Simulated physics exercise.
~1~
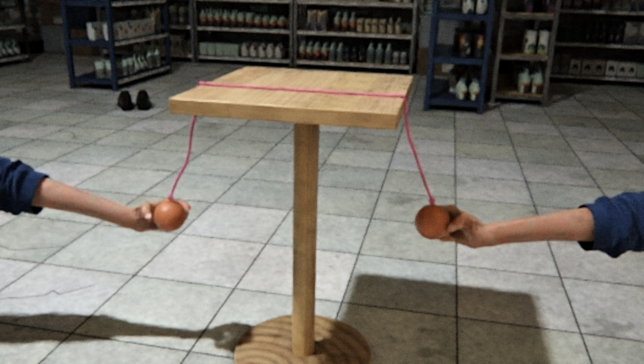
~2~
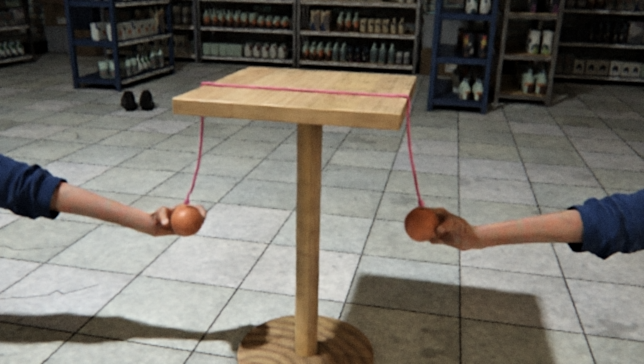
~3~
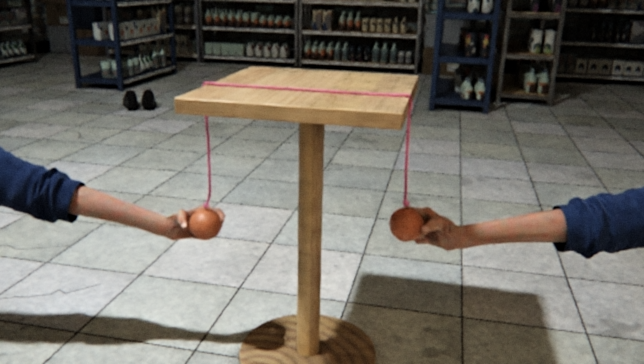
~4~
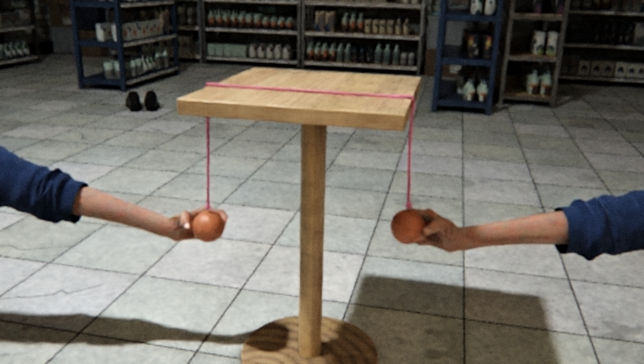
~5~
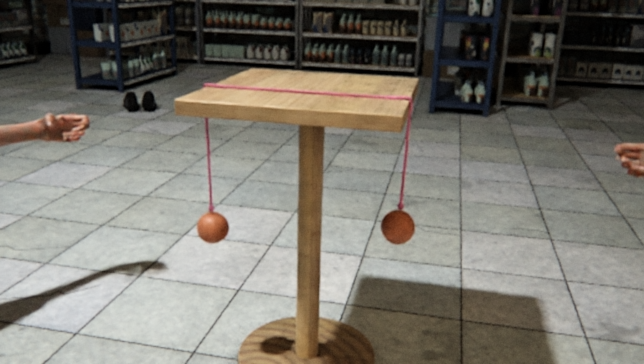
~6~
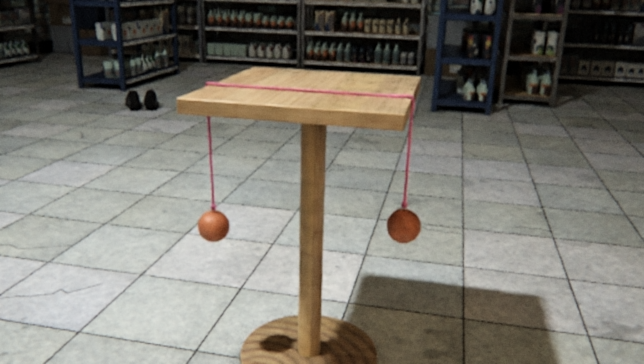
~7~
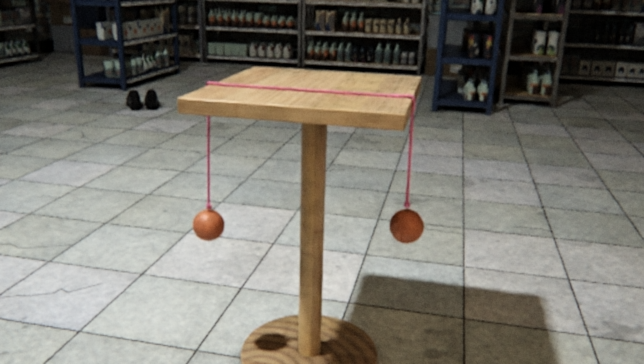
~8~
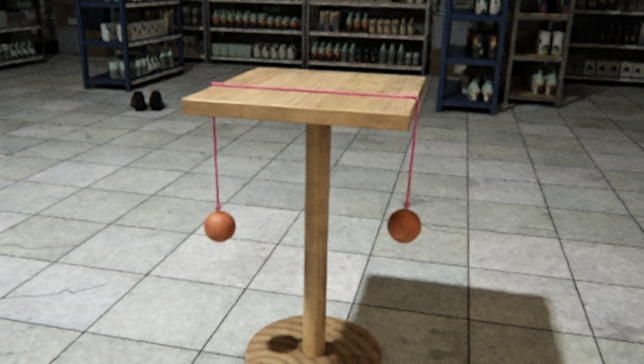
A pink string lies across a square wooden pedestal table, with an orange ball-like fruit tied at each end, seen from slightly above in a tiled room lined with shelves of bottles and shoes. Two hands in dark blue sleeves, one from each side, hold the oranges out and bring them inward until the string hangs straight down beside the tabletop. Both hands then let go and draw back out of view. The oranges sway slightly, staying at about the same height, while the view drifts a little. At the end both hang at rest and the string is still.
